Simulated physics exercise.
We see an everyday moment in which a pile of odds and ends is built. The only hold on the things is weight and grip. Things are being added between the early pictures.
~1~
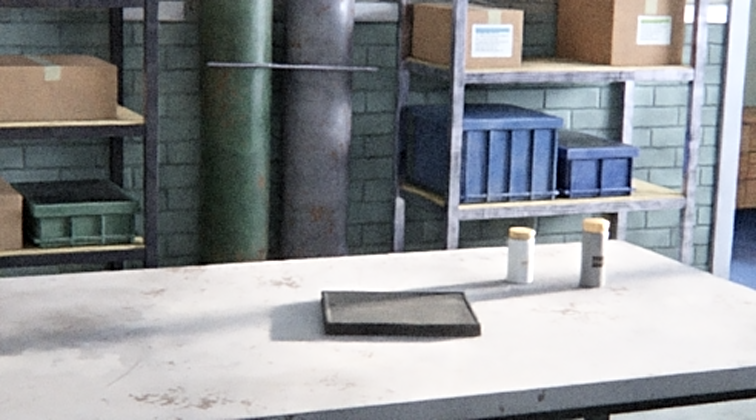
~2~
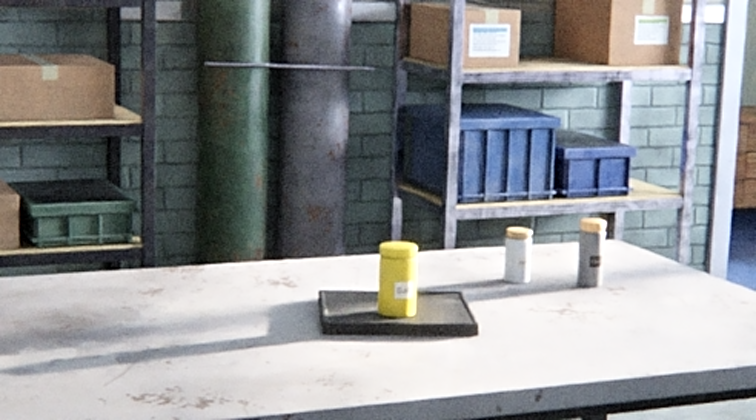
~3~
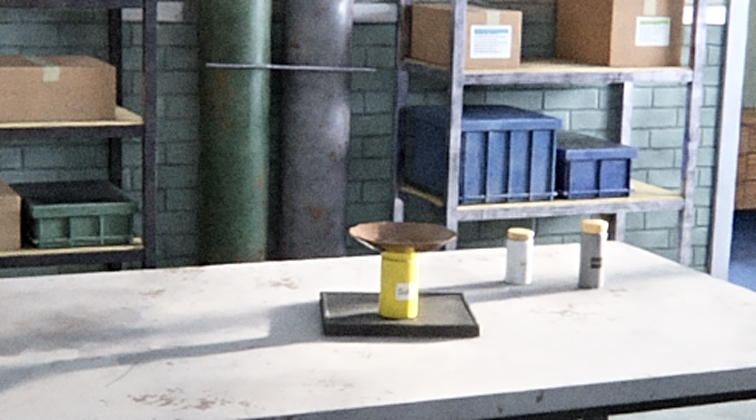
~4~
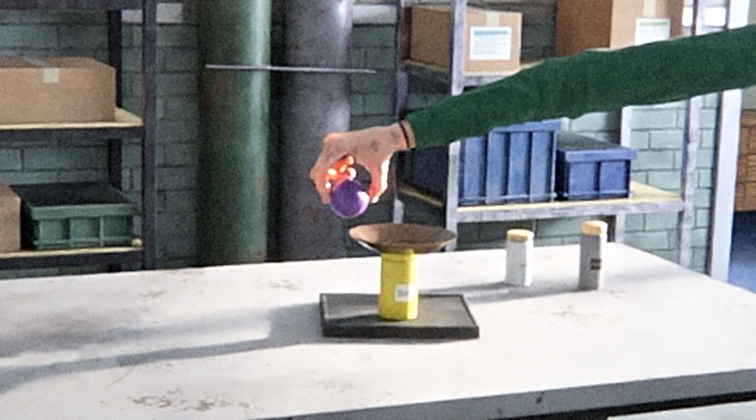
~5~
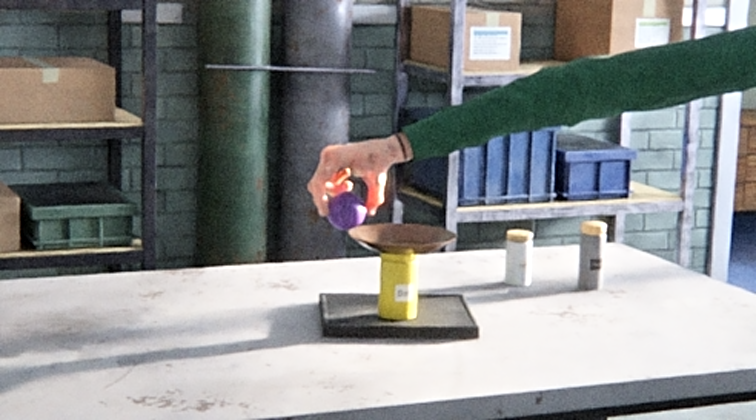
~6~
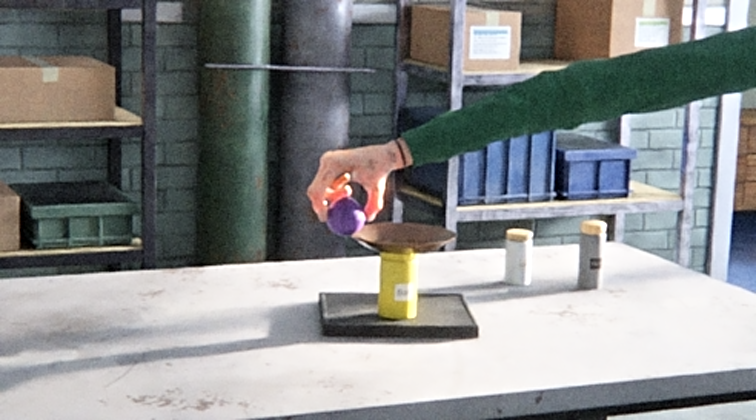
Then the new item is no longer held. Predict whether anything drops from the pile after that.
I expect the stack will not stand.
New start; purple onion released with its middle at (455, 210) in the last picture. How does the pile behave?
It collapses.
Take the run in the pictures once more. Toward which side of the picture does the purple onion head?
Pretty clearly in the leftward direction.
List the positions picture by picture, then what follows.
The last thing is not in view yet; black tray (399, 312), in the first frame.
The last thing is not in view yet; grey shaker (591, 253), in the second frame.
The last thing is not in view yet; white shaker (519, 256), in the third frame.
Coming down; purple onion (349, 198); brown plate (403, 241), in the fourth frame.
Coming down; purple onion (346, 211); yellow jar (398, 282), in the fifth frame.
In place under the hand; purple onion (346, 217); black tray (396, 314), in the sixth frame.
Then, 0.30 s on from there, purple onion now fallen.
Then, 0.40 s on from there, things are still on the move.
Then, 0.50 s on from there, as before.
Then, 1.80 s on from there, nothing new.
In the end, fallen, purple onion; the other 5 unmoved. At the end, from the last picture's camera, purple onion near (265, 316). The pile comes apart.
